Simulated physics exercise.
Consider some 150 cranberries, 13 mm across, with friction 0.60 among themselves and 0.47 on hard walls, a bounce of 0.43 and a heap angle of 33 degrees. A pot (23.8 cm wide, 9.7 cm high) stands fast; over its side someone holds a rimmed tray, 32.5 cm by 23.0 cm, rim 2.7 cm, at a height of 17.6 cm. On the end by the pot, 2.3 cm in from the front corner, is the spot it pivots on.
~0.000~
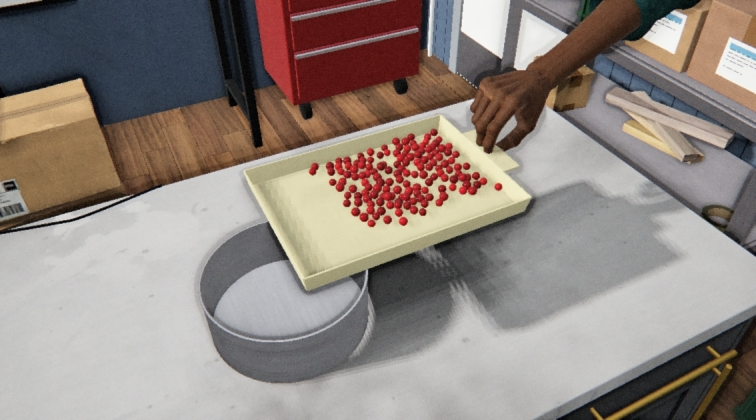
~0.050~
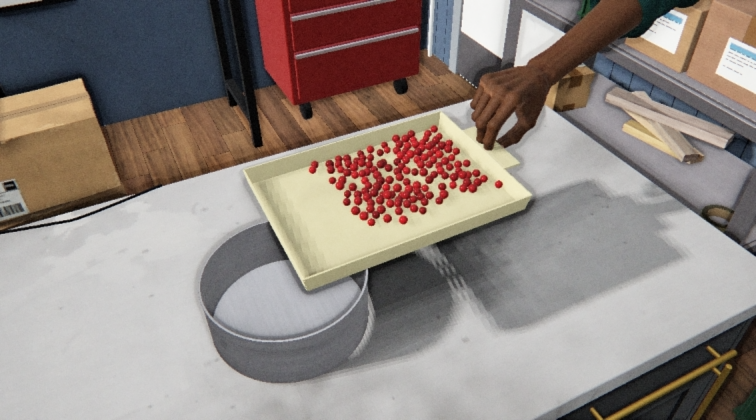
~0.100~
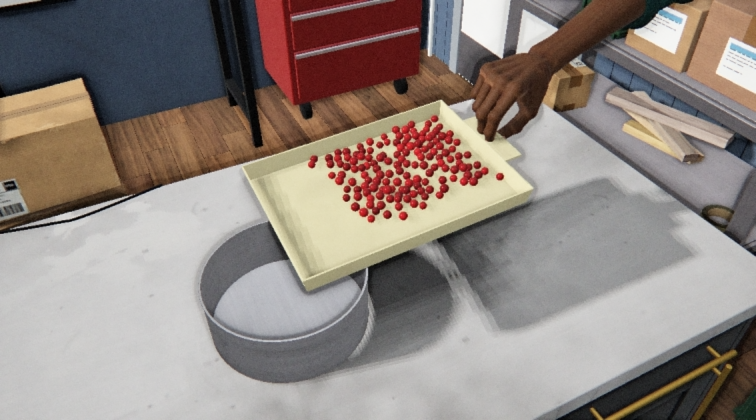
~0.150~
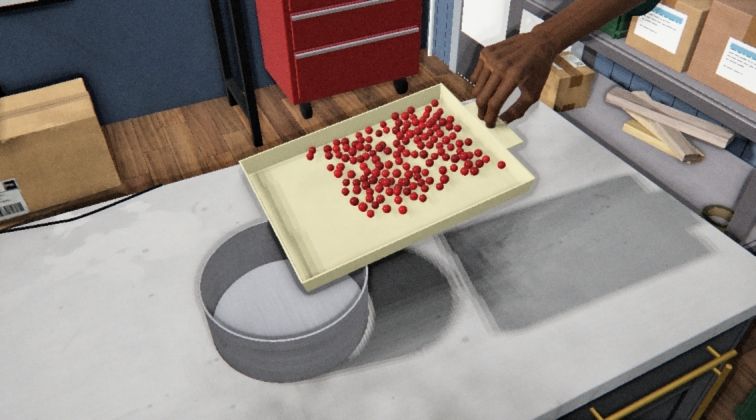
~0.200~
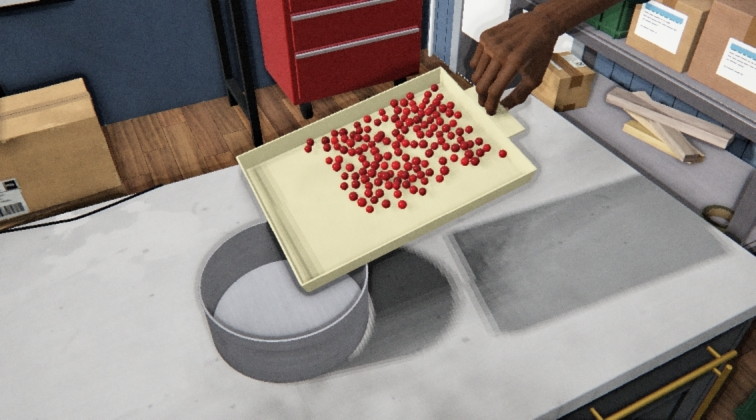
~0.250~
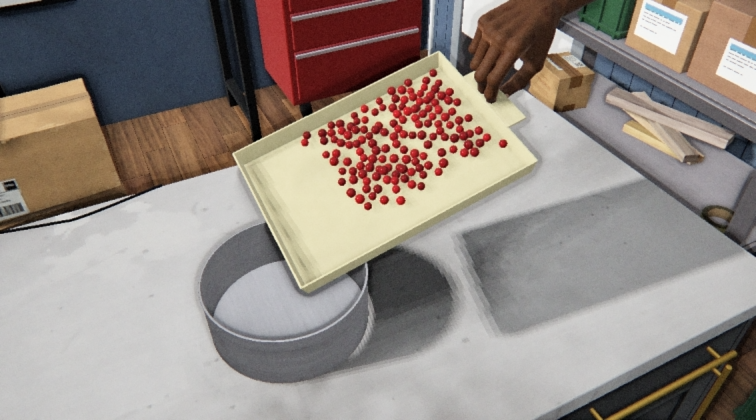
In a workshop with a wooden floor, a pale worktop is seen from above at an angle by a camera that stays still. A cream rimmed tray scattered with many red cranberries sits over the edge of a round grey pot, with a hand at its right end and a red drawer cabinet behind. The hand raises that end, slowly then faster, tilting the tray toward the pot, while the berries rise with it, barely shifting across its surface.
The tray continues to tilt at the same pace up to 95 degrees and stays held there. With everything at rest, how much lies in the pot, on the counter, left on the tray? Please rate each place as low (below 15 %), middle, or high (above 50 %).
Pot: Low, counter: High, left on the tray: Low.
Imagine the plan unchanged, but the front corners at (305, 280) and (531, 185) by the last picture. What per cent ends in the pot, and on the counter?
Per cent by place - pot 0, counter 100.
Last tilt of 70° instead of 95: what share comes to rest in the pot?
Result: Close to 0 %.
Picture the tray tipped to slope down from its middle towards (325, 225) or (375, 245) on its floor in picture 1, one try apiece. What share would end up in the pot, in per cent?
About 65 per cent on the first try and 0 per cent on the second.
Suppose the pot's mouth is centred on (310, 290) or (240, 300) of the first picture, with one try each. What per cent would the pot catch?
About 40 and 40 per cent.
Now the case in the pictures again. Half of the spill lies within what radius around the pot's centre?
About 22 cm from the centre.
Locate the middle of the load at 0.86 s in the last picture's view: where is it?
Estimated centre of load: Around (296, 284).
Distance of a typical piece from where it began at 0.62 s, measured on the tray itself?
Roughly 15 cm.
Then, at 0.62 s, tilt 56 degrees; the tray holds 100 %, the pot 0 %.
After 0.86 s, tilt 80 degrees; the tray holds 70 %, the pot 0 %.
Then, at 1.22 s, tilt 95 degrees; the tray holds 20 %, the pot 0 %.
In the end, at 2.7 s, pot 0 %, counter 95 %, tray 0 %.
